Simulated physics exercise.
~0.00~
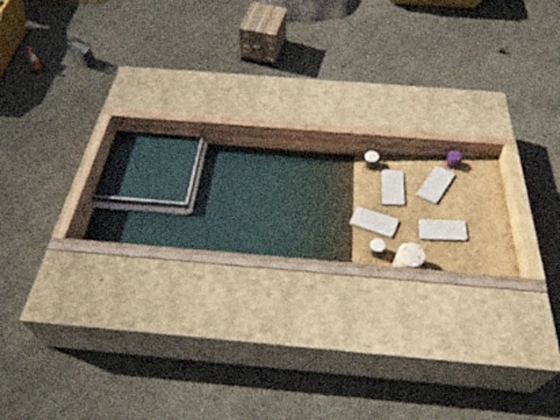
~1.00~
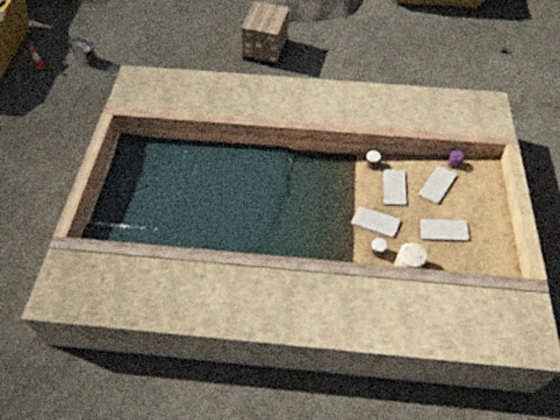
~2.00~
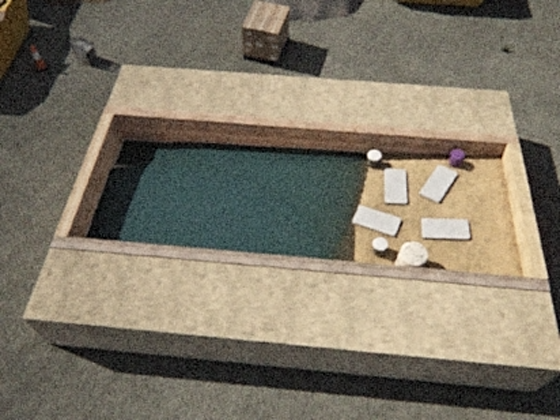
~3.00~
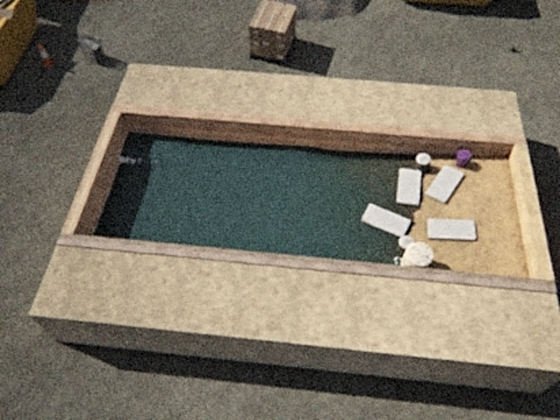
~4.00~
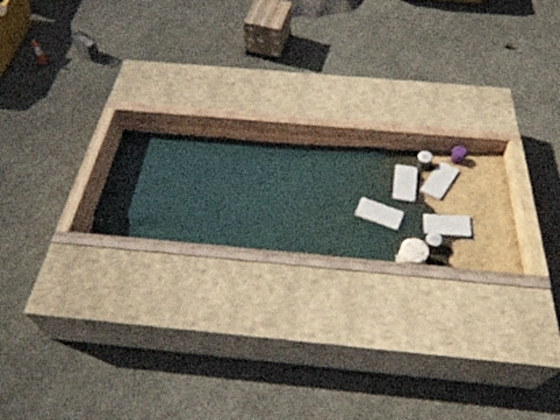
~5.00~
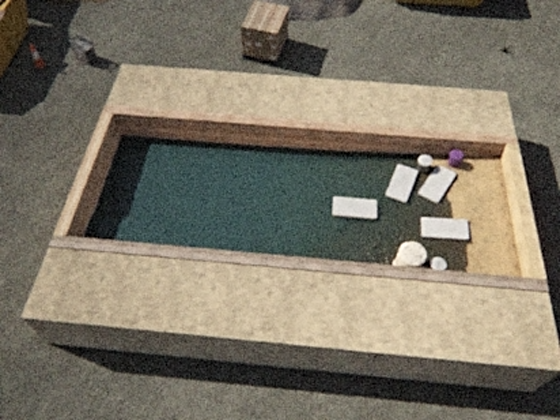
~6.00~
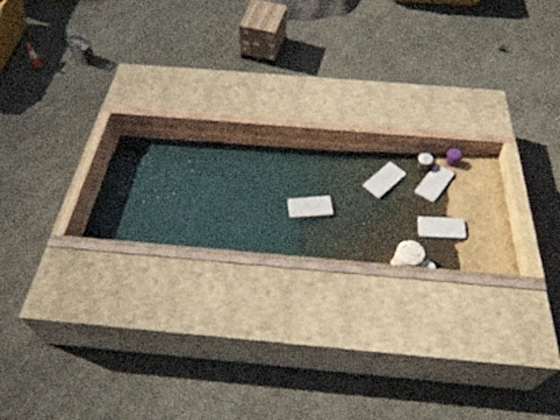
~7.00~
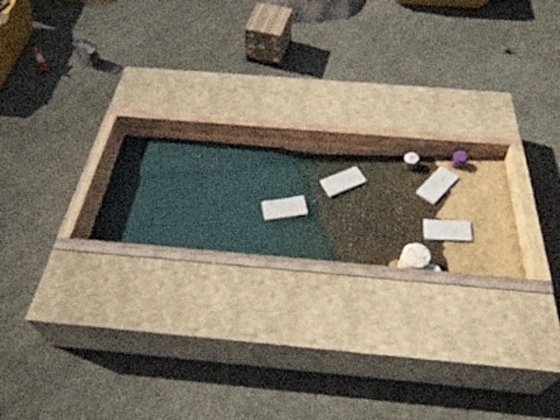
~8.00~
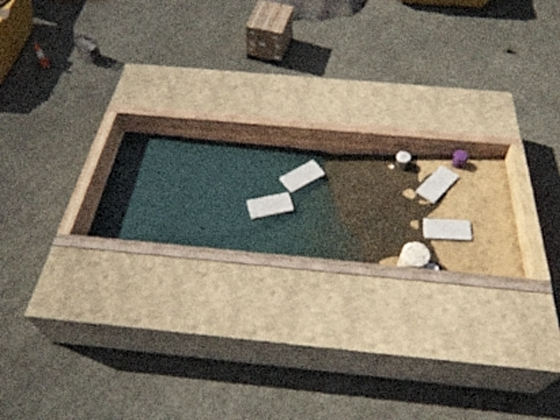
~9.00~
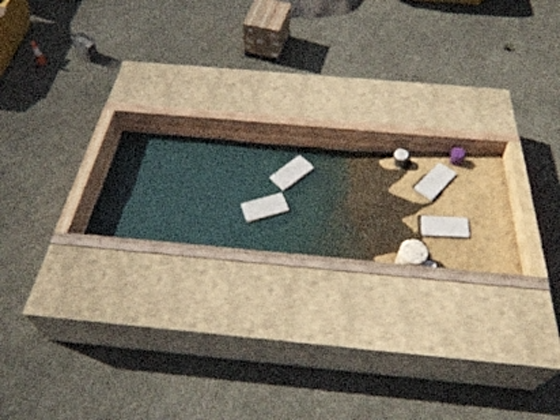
At first, a walled basin seen from above holds dark water on the left, with a raised square of water boxed into its far left corner, and pale boards and small pails lying on the sand at right. The boxed barrier vanishes and its water spreads out. The water then climbs the sand, shifting a few boards and light-coloured pails. As it draws back, two boards drift left into the deeper water, while a white pail slides back a little. By the end, those two float side by side, two others rest on sand, and the purple pail remains in place.
